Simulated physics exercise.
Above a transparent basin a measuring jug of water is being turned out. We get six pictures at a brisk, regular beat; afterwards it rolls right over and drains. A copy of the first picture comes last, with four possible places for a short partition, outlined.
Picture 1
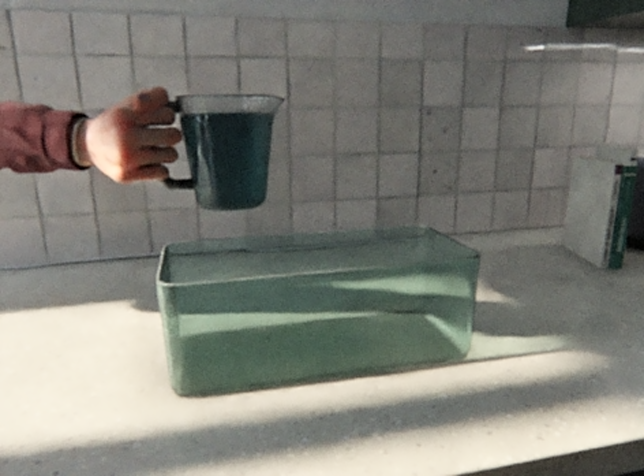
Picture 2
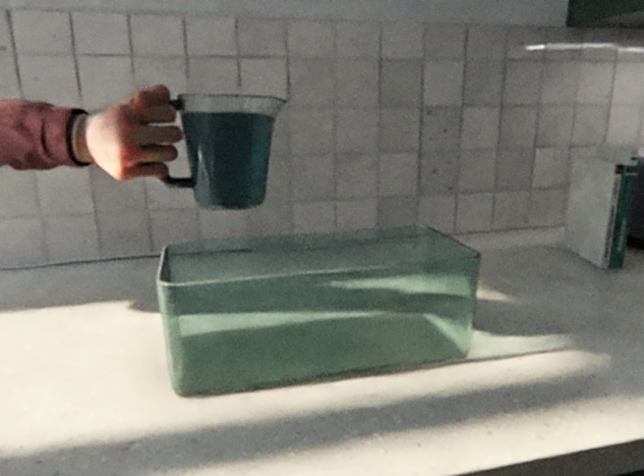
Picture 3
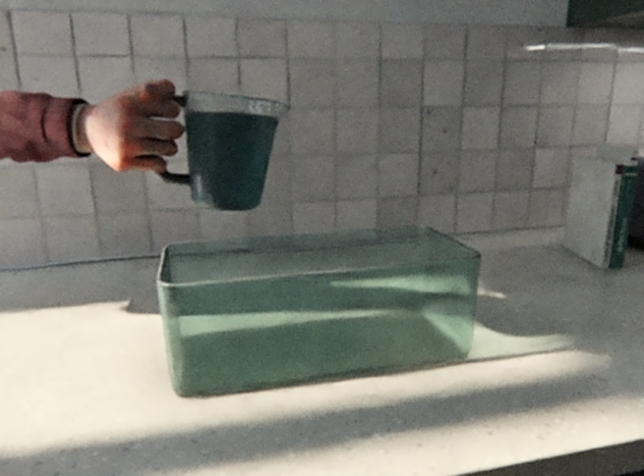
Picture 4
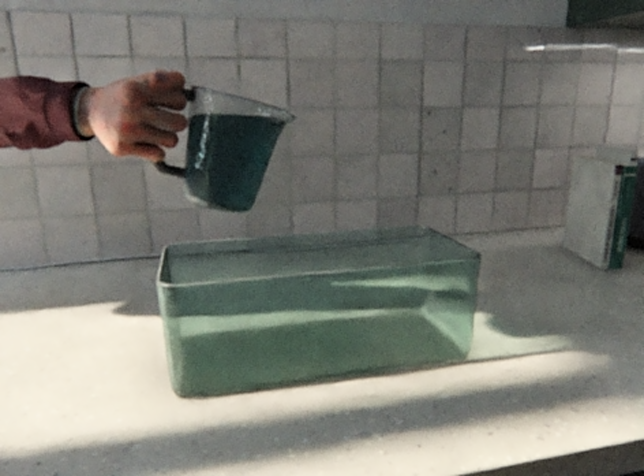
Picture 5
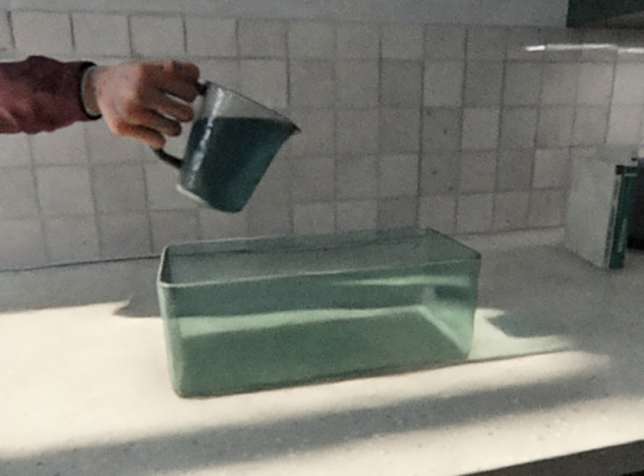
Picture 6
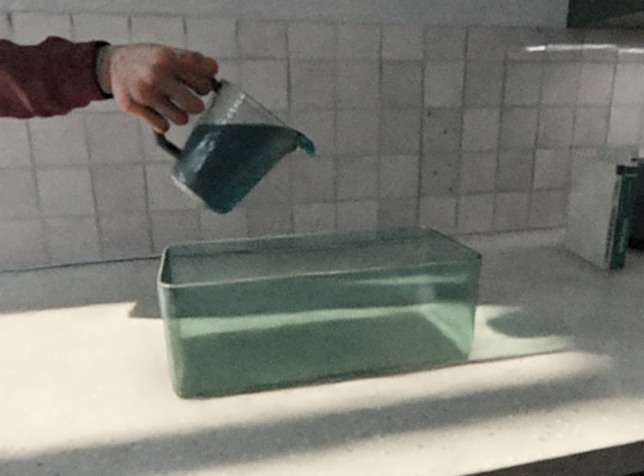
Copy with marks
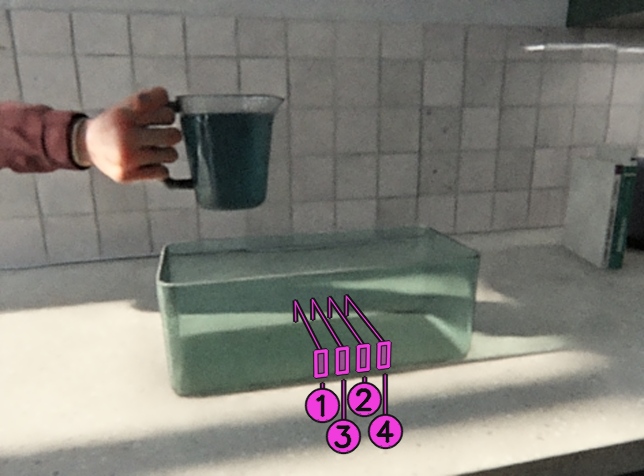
A hand tilting a measuring jug of dark water rightward above a transparent basin, until water begins coming over the lip.
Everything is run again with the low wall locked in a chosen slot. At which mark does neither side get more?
2 works best here.
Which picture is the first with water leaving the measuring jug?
Picture 6.
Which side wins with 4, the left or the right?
The left one.
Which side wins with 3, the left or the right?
The right one.
In magenta, 1 at (322, 383); 2 at (364, 377); 3 at (343, 380); 4 at (385, 374).
For slot 1, about 7 % ends left of the wall and 93 % right of it.
For slot 2, about 53 % ends left of the wall and 46 % right of it.
For slot 3, about 19 % ends left of the wall and 80 % right of it.
For slot 4, about 80 % ends left of the wall and 18 % right of it.
